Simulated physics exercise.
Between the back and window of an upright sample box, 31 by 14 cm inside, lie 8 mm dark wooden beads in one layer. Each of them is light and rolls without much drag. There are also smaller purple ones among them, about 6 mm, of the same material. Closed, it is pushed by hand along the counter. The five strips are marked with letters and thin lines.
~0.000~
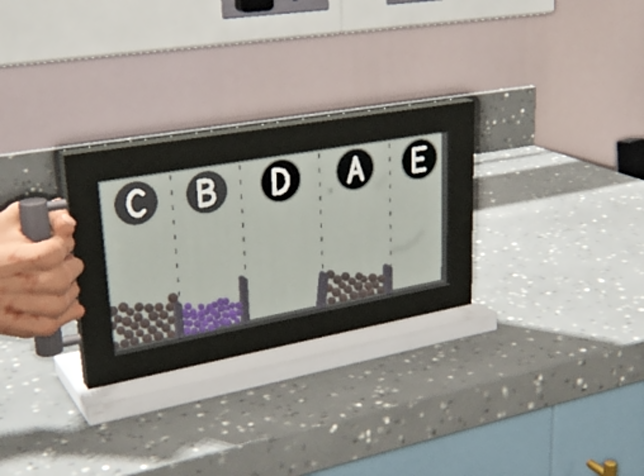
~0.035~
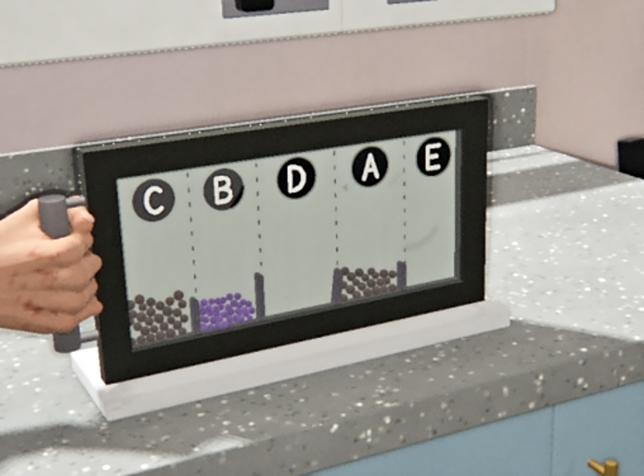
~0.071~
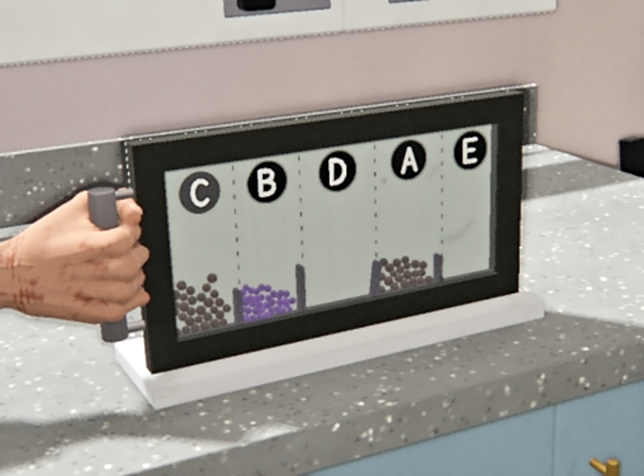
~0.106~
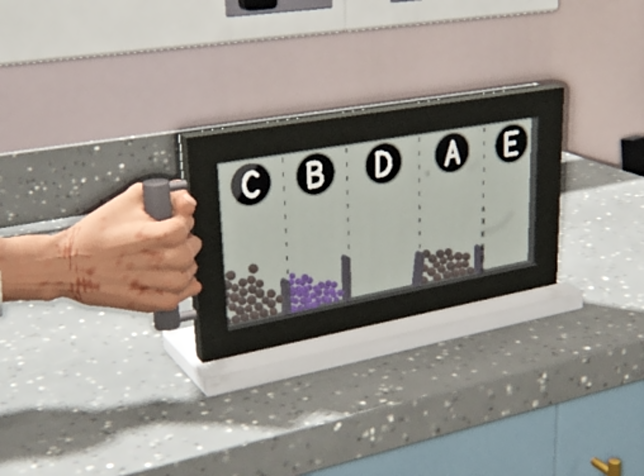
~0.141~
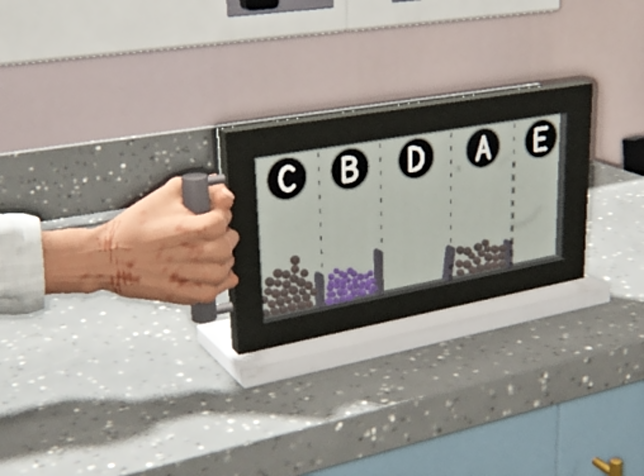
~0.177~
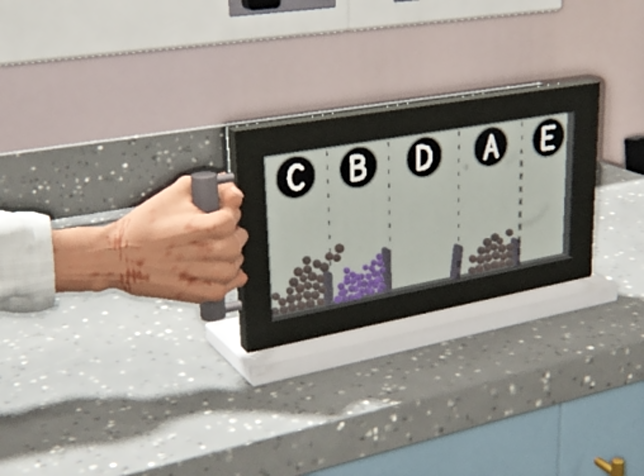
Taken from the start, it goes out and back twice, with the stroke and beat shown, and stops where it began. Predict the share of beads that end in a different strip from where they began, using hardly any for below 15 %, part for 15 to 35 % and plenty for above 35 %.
The share is part.
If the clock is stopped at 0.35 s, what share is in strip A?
20 percent.
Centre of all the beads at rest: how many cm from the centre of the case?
Left: About 4 cm; below: About 6 cm.
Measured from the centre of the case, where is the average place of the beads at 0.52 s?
I'd put it near 4 centimetres to the left and 5 centimetres below.
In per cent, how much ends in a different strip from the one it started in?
25 %.
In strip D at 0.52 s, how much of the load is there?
Roughly 5 percent.
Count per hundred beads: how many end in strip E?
It comes to around 10 per cent of the load.
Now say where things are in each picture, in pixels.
At its start; about 90 beads; load centre (226, 310); top bead (123, 307); A (355, 169), B (207, 192), C (136, 203), D (281, 181), E (419, 159), in the first picture.
In the second picture, 1 cm to the right; load centre (239, 307); top bead (140, 300).
In the third picture, 5 cm to the right; load centre (279, 297); top bead (212, 278); wall ends (438, 257), (377, 263), (300, 268), (237, 292).
In the fourth picture, 9 cm to the right; load centre (326, 288); top bead (253, 269).
In the fifth picture, 12 cm to the right; load centre (363, 280); top bead (295, 260).
In the sixth picture, 13 cm to the right; load centre (378, 276); top bead (339, 248); A (491, 147), B (358, 167), C (296, 177), D (424, 157), E (548, 138).
After 0.35 s, it is at its start; A 20 %, B 50 %, C 20 %, D 5 %, E 5 %; 15 % have changed strip.
After 0.52 s, it is 13 cm to the right; A 15 %, B 45 %, C 30 %, D 5 %, E 5 %; 20 % have changed strip.
After 0.67 s, it is at its start; A 15 %, B 45 %, C 20 %, D 10 %, E 10 %; 25 % have changed strip.
All still by 1.3 s, it is at its start; A 15 %, B 45 %, C 25 %, D 10 %, E 10 %; 25 % have changed strip.
